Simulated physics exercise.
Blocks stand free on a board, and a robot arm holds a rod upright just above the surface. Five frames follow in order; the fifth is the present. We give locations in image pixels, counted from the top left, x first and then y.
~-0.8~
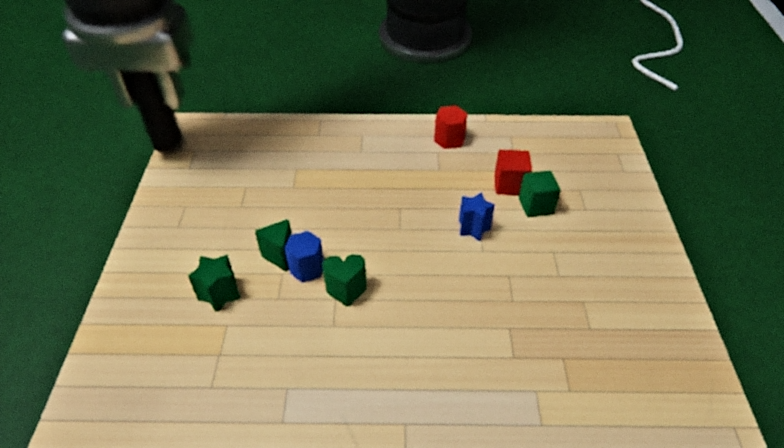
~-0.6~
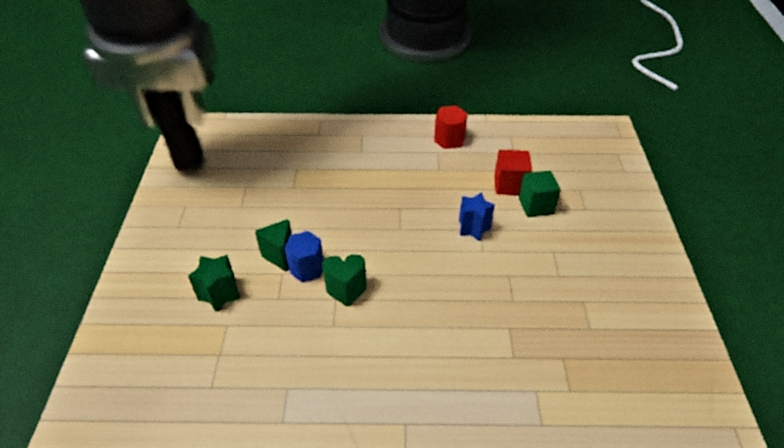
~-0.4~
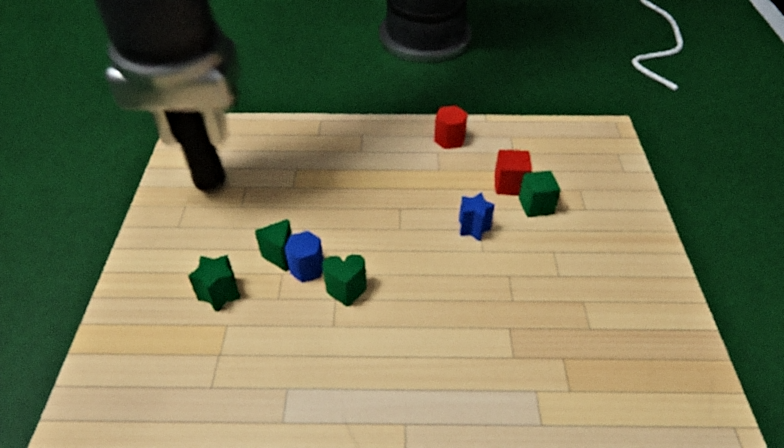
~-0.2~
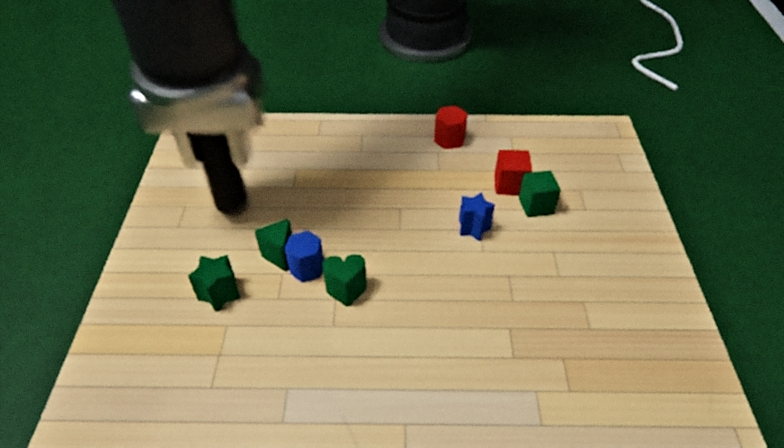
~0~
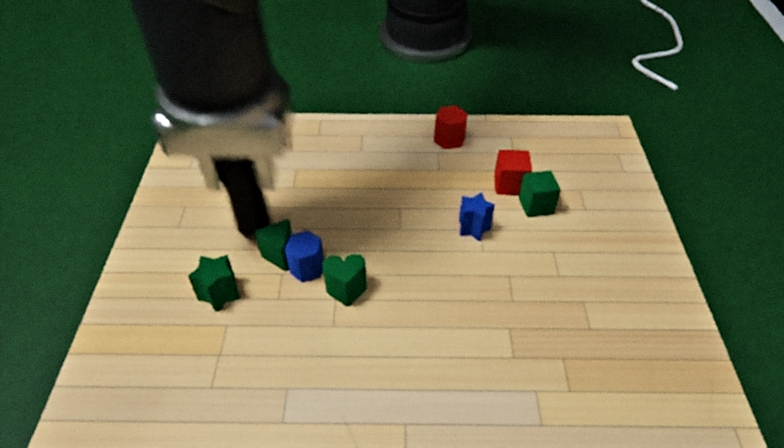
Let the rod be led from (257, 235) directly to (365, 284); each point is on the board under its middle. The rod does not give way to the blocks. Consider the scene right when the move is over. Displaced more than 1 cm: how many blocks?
Three or more get moved.
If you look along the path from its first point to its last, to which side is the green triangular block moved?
It shifts rightward.
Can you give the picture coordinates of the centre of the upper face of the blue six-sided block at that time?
When the path ends, it will be at (335, 281).
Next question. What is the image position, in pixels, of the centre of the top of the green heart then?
At (373, 292).
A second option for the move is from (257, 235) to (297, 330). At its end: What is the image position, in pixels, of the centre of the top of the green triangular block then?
The middle of its top is at (324, 293).
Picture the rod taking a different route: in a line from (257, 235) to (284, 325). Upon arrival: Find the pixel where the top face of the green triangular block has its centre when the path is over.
Somewhere near (307, 278).
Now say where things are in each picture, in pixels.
In the first frame, rod tip at (169, 143); block tops, green star-shaped block at (211, 269); green triangular block at (275, 232); blue six-sided block at (303, 244); green heart at (344, 266).
In the second frame, rod at (189, 162); blocks unchanged.
In the third frame, rod at (210, 181); blocks unchanged.
In the fourth frame, rod at (232, 202); blocks unchanged.
In the fifth frame, rod at (254, 225); green star-shaped block at (211, 269); green triangular block at (275, 232); blue six-sided block at (303, 244); green heart at (344, 266).
On the path given first. One third of the way, rod at (290, 241); green triangular block at (285, 250), turned 20° clockwise; blue six-sided block at (315, 252), turned 45° anticlockwise; green heart at (348, 267).
Two thirds of the way, rod at (326, 257); green triangular block at (286, 260), turned 30° clockwise; blue six-sided block at (329, 271); green heart at (363, 279), turned 55° anticlockwise.
At the end, rod at (364, 274); green star-shaped block in place; green triangular block at (286, 260), turned 30° clockwise; blue six-sided block at (335, 281), turned 45° clockwise; green heart at (373, 292), turned 60° anticlockwise.
